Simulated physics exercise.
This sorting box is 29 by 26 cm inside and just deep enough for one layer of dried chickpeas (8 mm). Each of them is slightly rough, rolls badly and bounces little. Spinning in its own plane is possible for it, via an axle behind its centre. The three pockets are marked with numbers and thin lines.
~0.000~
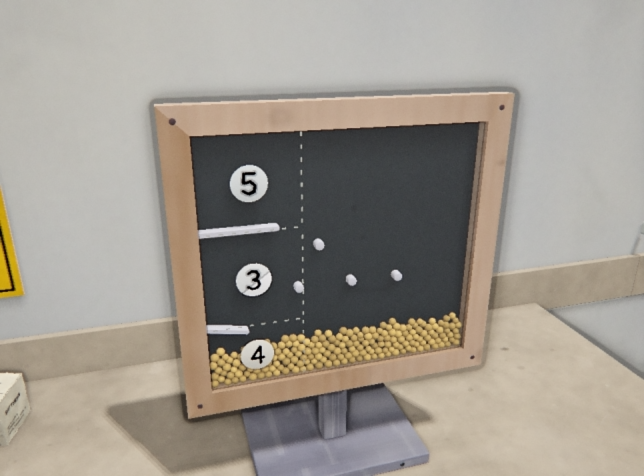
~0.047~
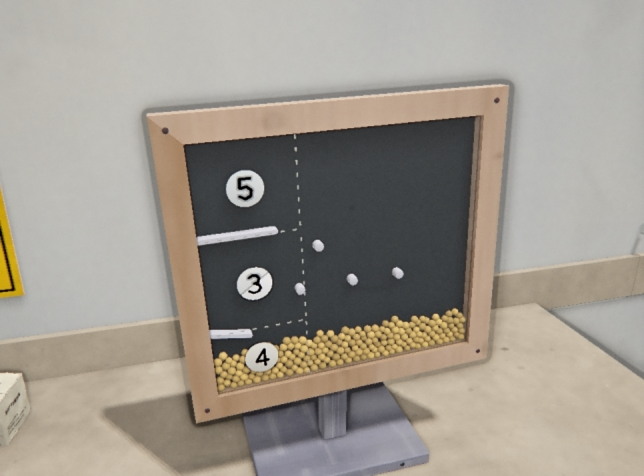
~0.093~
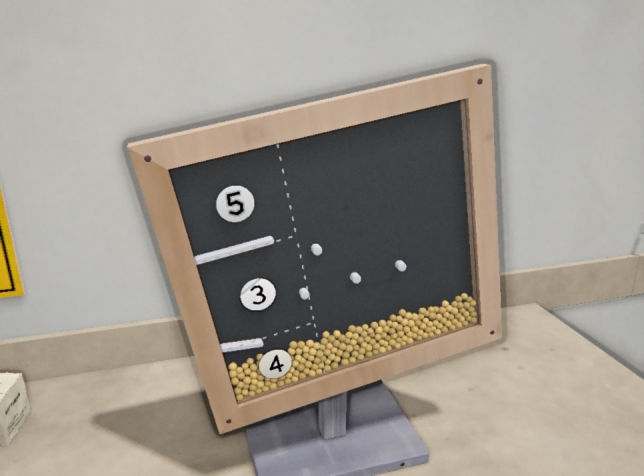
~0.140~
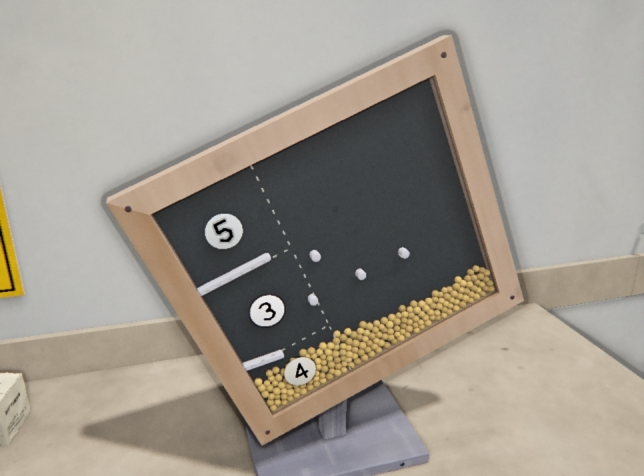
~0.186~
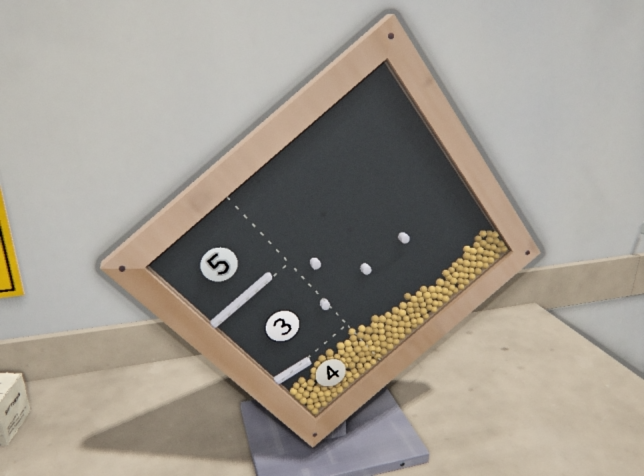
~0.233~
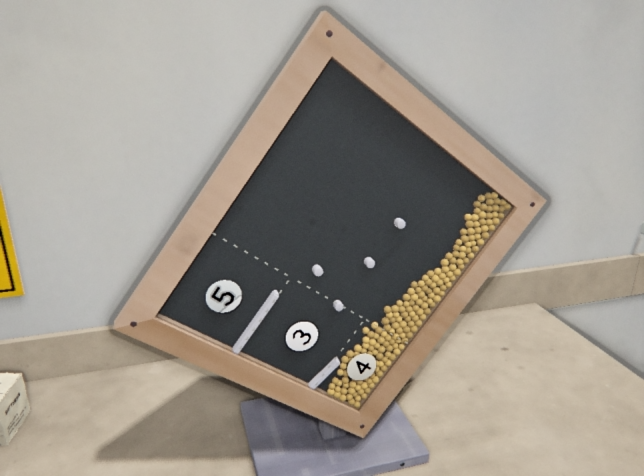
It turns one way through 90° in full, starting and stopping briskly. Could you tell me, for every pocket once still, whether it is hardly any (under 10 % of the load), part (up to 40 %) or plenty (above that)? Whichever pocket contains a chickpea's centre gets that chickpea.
No. 3 is plenty, 4 is plenty, 5 is hardly any.
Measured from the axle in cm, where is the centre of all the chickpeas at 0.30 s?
Right by about 10 cm and below by about 5 cm.
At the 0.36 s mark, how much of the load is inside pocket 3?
Reading: Around 0 per cent of the load.
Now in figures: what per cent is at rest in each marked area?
Final shares - pocket 3: 45 %, pocket 4: 50 %, pocket 5: 0 %.
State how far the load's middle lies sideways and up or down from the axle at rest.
About 6 cm right and 10 cm below.
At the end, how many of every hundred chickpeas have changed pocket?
About 60 percent.
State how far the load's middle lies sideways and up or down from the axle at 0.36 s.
Offset: Approx. 11 cm right, 3 cm below.
After 0.30 s, it stands 74° anticlockwise; the chickpeas' middle is 10 cm right of and 5 cm below the centre; no. 4, 45 %.
After 0.36 s, it stands 86° anticlockwise; the chickpeas' middle is 11 cm right of and 3 cm below the centre; no. 4, 45 %.
After 0.42 s, it stands 90° anticlockwise; the chickpeas' middle is 10 cm right of and 3 cm below the centre; no. 4, 45 %.
At rest by 1.5 s, it stands 90° anticlockwise; no. 3, 45 %, no. 4, 50 %, no. 5, 0 %, elsewhere 5 %.
